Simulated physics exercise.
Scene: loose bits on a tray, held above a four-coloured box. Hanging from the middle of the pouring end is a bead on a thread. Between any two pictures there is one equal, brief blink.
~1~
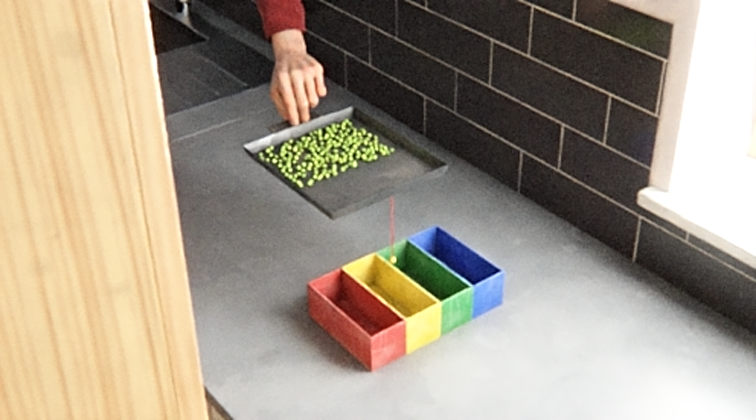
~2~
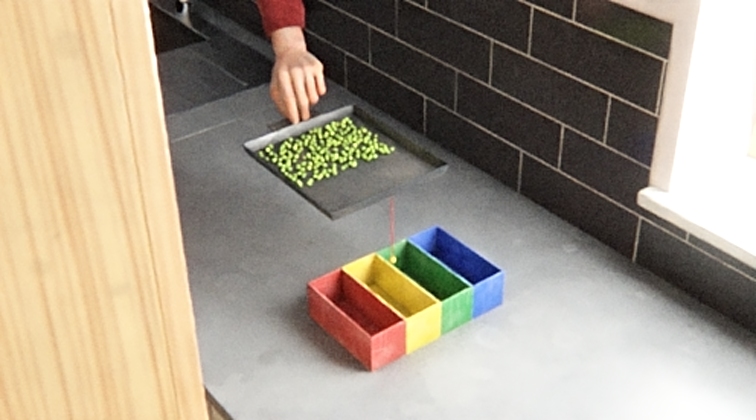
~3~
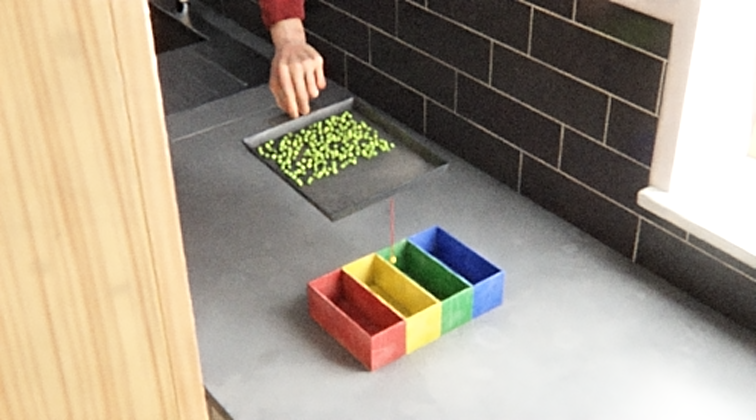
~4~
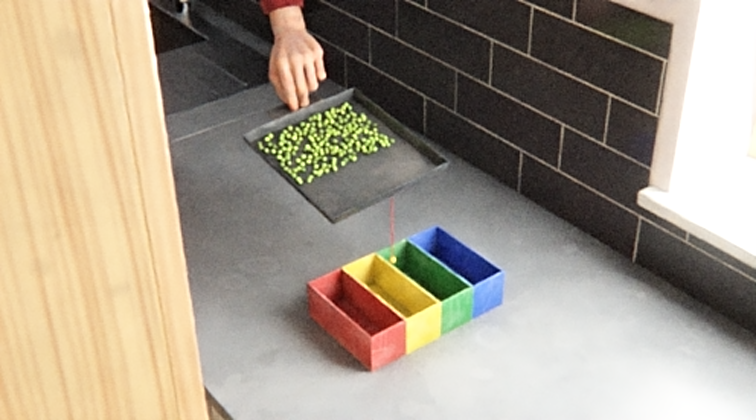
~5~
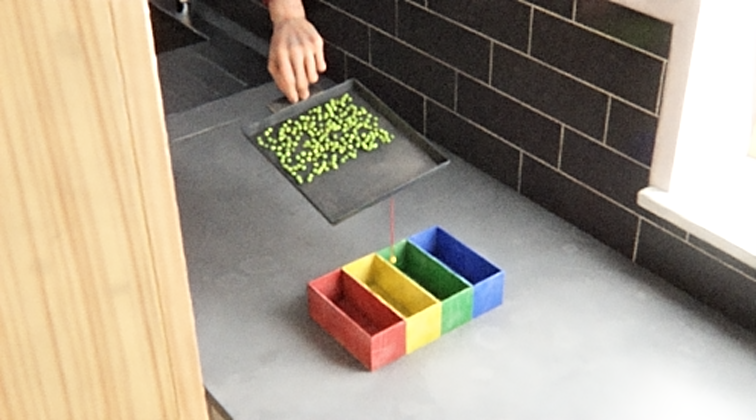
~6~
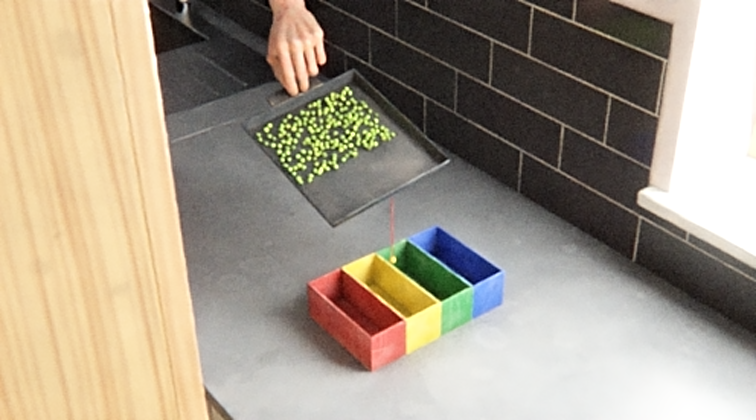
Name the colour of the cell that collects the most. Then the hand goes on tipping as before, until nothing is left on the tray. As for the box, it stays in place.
Red.
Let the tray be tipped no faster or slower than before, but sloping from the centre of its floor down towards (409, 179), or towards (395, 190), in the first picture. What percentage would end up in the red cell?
0 %, give or take, and then 0 %.
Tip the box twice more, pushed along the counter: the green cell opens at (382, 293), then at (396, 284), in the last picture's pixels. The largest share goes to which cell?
First try: The yellow one; second try: The yellow cell.
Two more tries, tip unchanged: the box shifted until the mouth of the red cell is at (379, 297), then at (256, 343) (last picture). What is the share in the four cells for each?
Around 20 then around 100 per cent.
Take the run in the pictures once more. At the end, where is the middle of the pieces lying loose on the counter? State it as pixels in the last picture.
The middle is around (312, 361).
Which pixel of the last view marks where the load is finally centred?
(352, 330).
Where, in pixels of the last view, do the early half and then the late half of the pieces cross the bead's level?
Roughly at (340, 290) first, and then at (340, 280).
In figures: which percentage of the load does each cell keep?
Shares in percent - red cell 90, yellow cell 0, green cell 0, blue cell 0.
Soon, tray tipped steeply; about half on the tray; about a quarter in the red cell; about a quarter falling or outside the box.
A while on, tray tipped right over; a small part on the tray; most in the red cell; about a quarter falling or outside the box.
Towards the end, tray tipped past a quarter turn; most in the red cell; a small part falling or outside the box.
Finally, tray tipped past a quarter turn; most in the red cell; none in the yellow cell; none in the green cell; none in the blue cell; a small part outside the box.
